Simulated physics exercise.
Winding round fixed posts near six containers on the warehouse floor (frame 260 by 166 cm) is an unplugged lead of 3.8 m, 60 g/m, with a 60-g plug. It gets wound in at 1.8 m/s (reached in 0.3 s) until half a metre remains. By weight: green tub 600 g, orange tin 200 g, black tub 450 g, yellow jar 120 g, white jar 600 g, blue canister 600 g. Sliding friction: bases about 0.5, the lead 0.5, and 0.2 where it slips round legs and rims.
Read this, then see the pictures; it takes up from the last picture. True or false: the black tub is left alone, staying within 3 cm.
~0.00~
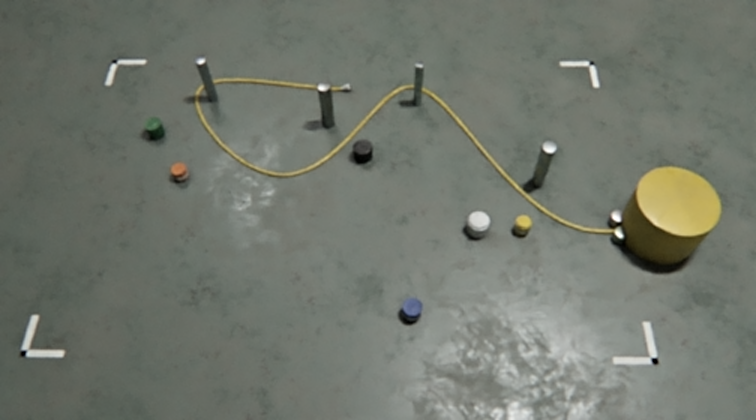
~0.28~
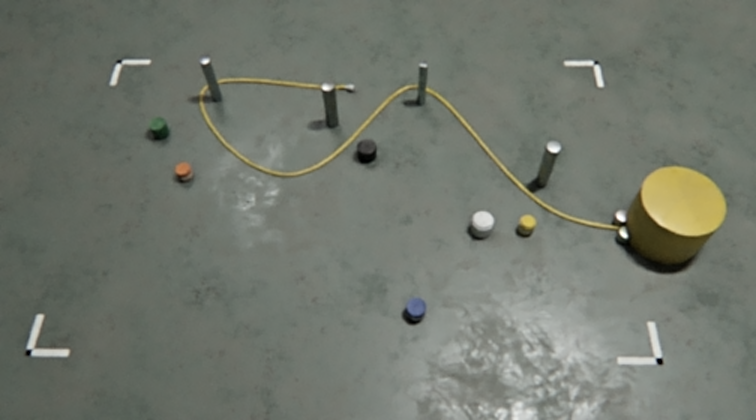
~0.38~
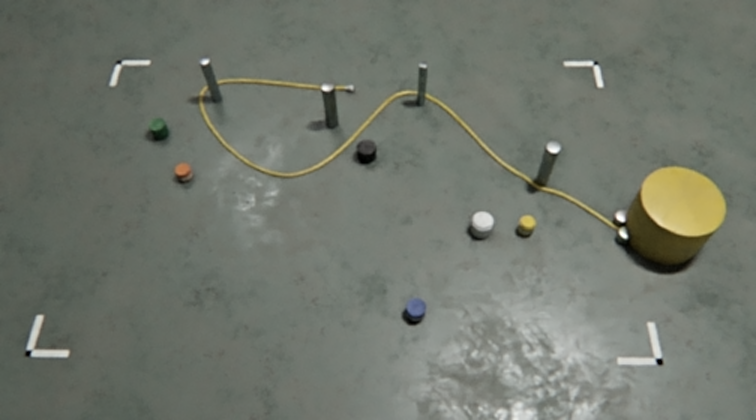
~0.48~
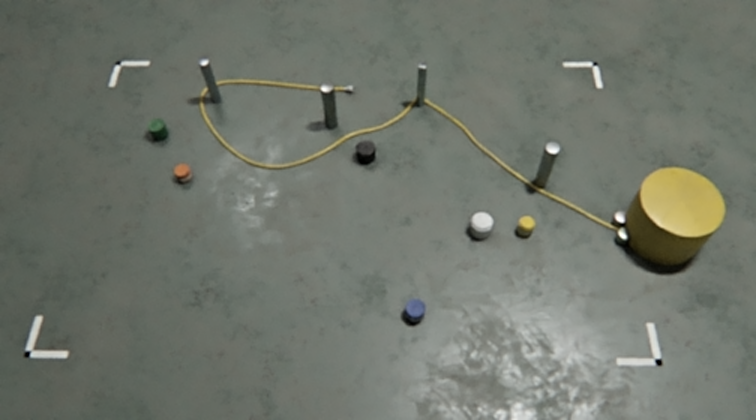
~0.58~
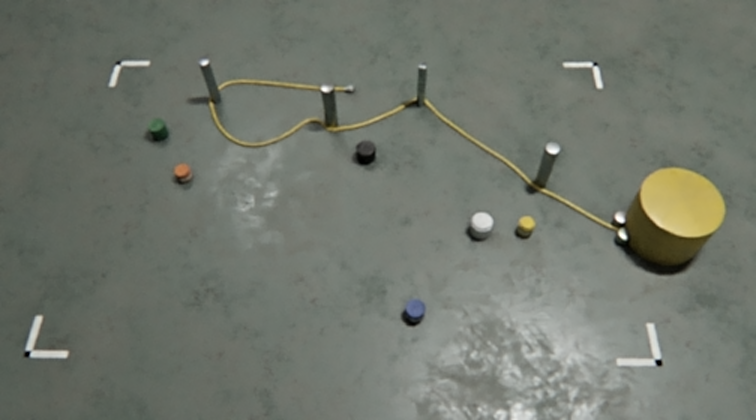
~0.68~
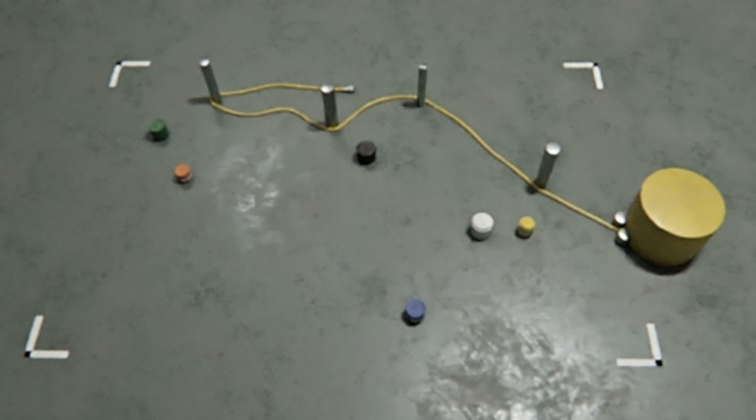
False.
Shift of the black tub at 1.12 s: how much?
For the black tub, I'd say close to 0 cm.
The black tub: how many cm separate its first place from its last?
Roughly black tub 35 cm.
After 1.1 s, plug at (207, 98); nothing else has moved.
After 1.6 s, plug at (357, 129); black tub 15 cm off its start.
After 2.0 s, plug at (556, 229); black tub 34 cm off its start at (427, 121).
After 2.4 s, plug at (583, 201); black tub 34 cm off its start, yellow jar 42 cm off its start.
After 3.2 s, plug at (549, 221); black tub 34 cm off its start at (427, 121), yellow jar 42 cm off its start at (443, 259).
